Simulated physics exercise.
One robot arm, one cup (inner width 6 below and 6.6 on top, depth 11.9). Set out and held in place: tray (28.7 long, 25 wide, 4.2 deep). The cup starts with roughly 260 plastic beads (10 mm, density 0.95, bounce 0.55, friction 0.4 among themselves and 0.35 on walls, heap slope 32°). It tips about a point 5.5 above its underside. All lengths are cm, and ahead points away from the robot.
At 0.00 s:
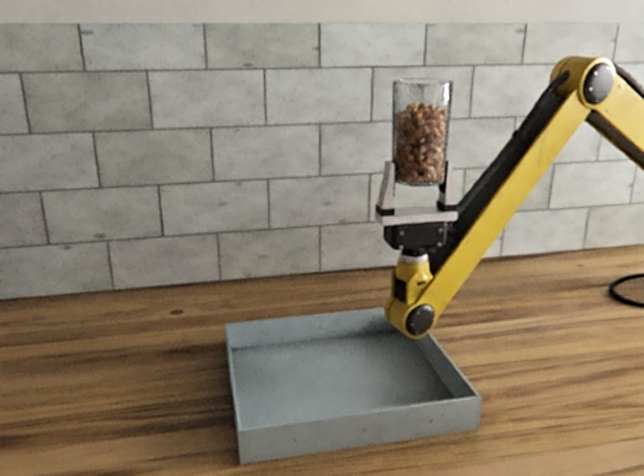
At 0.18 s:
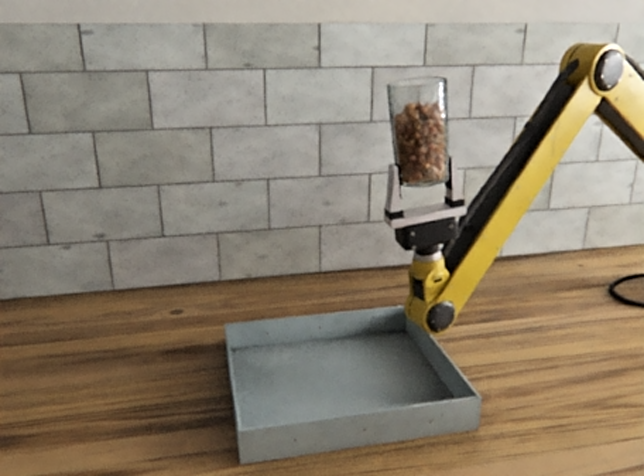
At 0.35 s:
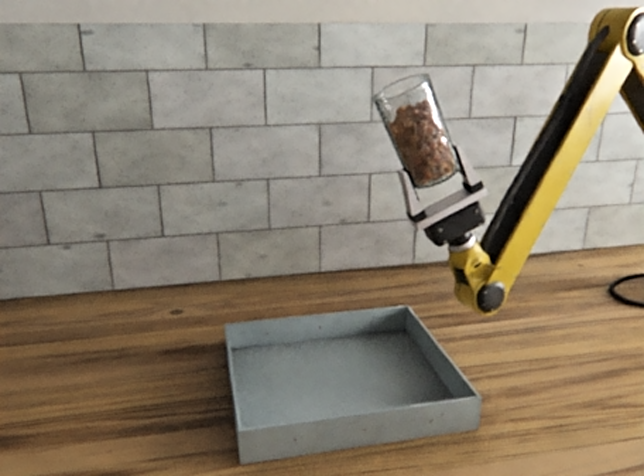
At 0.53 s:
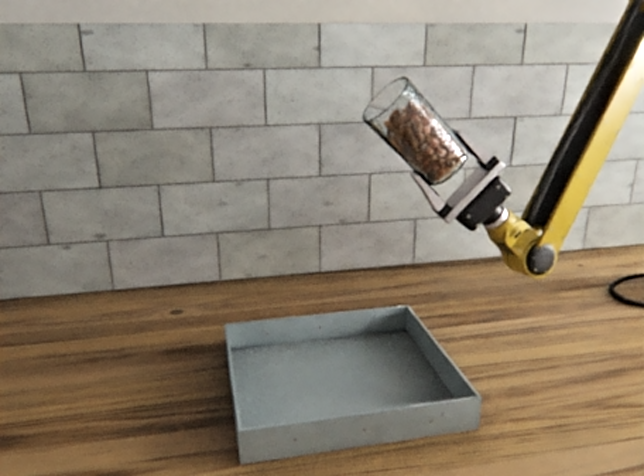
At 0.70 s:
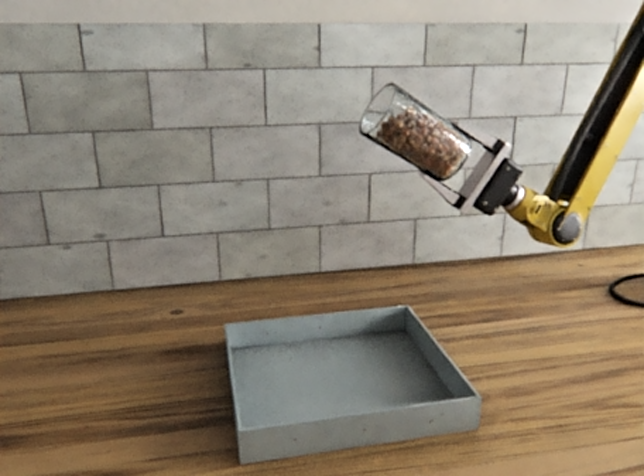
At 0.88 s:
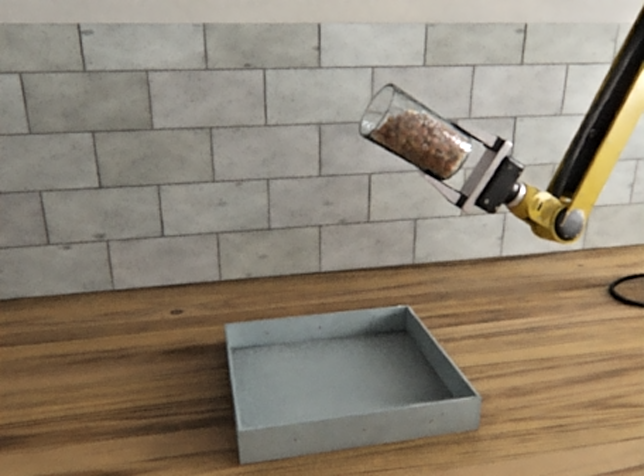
The clip opens on a yellow and black robot arm holding a clear cup of small brown pieces upright above a shallow gray tray on a wooden surface. The arm shifts right while tilting the cup steadily to the left, then nearly stills with the cup leaning steeply and the pieces still inside.
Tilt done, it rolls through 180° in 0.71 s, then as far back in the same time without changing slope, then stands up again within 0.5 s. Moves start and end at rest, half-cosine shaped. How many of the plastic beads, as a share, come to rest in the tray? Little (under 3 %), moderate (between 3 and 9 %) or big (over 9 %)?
A little share, under 3 %, ends in the tray.
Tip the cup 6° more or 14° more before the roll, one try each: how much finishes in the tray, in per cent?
About 0 and 5 per cent.
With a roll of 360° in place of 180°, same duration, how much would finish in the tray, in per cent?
In that case some 0 per cent.
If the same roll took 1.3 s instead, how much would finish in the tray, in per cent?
Then about 0 per cent.
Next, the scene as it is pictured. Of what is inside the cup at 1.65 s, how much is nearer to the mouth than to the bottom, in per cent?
About 35 per cent.
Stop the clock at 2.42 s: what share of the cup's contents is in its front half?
Roughly 45 per cent.
By 1.65 s, tipped 59°, highest piece 37 above the table; 258 in the cup.
By 2.42 s, tipped 52°, highest piece 37 above the table; 258 in the cup.
By 3.00 s, upright, highest piece 39 above the table; 258 in the cup.
By 3.70 s, upright, highest piece 39 above the table; 258 in the cup.
Final count, 258 in the cup. That is 0 % in the tray.
